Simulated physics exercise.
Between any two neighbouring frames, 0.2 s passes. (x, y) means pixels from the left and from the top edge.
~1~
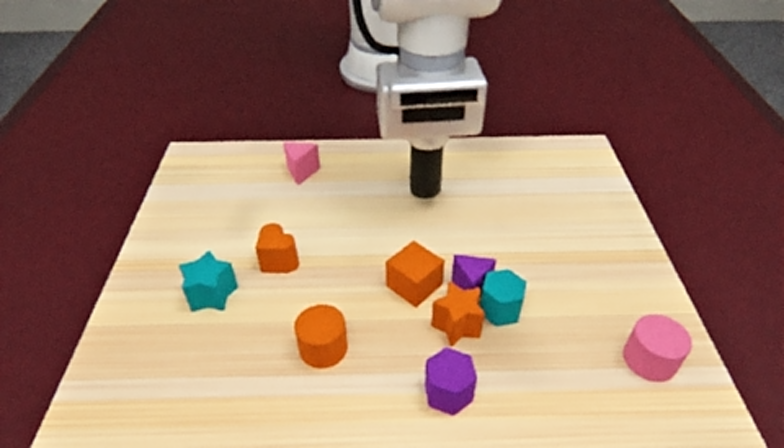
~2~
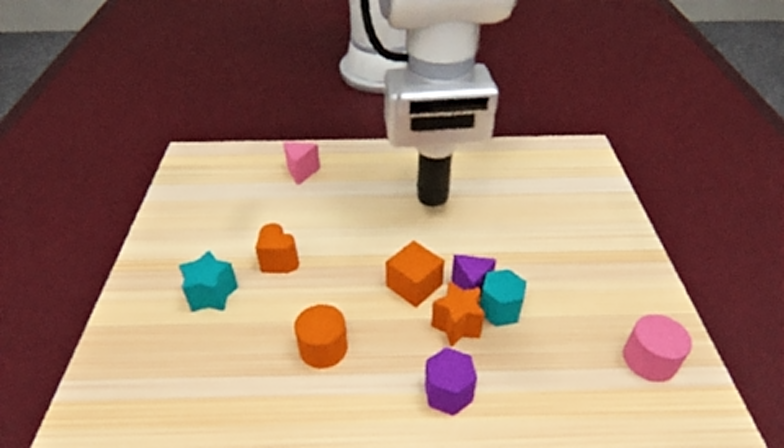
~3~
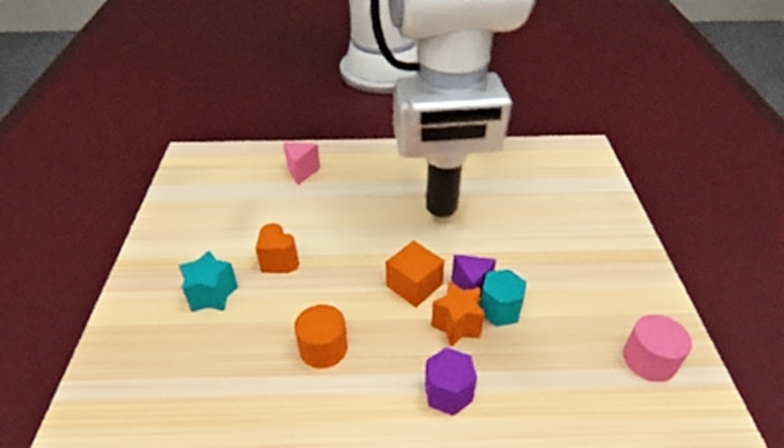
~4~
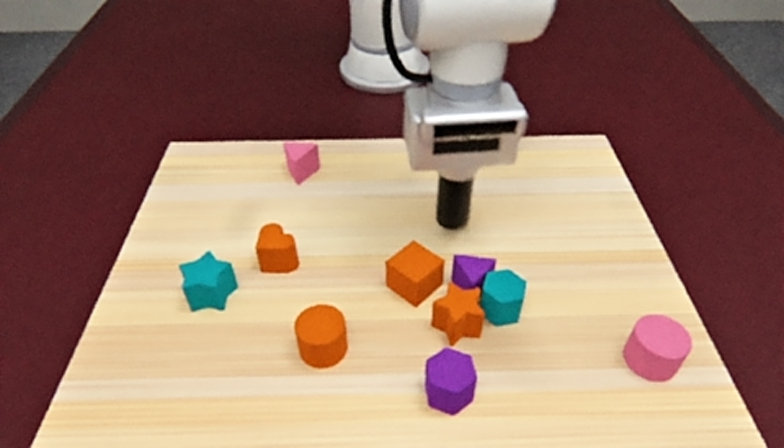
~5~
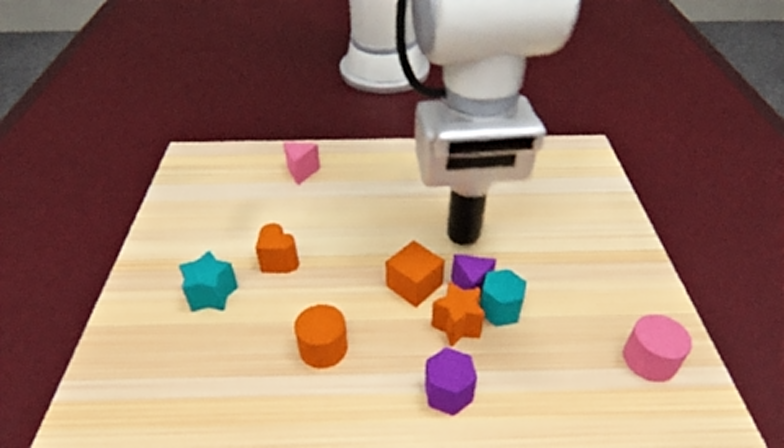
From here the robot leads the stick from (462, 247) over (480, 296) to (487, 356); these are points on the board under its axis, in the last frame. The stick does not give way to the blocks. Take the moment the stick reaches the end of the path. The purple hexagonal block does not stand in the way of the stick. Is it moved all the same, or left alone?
At the end of the path, the purple hexagonal block has moved off its old spot.
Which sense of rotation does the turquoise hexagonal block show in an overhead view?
Spins counterclockwise.
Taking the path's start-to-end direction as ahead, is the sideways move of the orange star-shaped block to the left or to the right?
Sideways shift: Right.
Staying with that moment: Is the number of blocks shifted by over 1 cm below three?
Short answer: No.
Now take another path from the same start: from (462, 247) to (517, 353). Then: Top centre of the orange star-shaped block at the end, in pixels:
It is going to be at (447, 330).
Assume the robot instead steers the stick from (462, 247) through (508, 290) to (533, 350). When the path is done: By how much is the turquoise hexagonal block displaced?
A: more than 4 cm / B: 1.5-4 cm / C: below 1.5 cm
The answer is A.
The first path, step by step. One third of the way, stick (477, 267); orange star-shaped block (461, 305), turned 15° clockwise; purple triangular block (475, 277); turquoise hexagonal block (510, 292), turned 20° anticlockwise.
Two thirds of the way, stick (484, 304); purple hexagonal block (449, 373); orange star-shaped block (452, 332), turned 40° clockwise; purple triangular block (485, 318), turned 10° anticlockwise; turquoise hexagonal block (528, 313), turned 65° anticlockwise.
At the end, stick (490, 344); purple hexagonal block (438, 385); orange star-shaped block (446, 340), turned 80° clockwise; purple triangular block (490, 362); turquoise hexagonal block (533, 316), turned 75° anticlockwise.
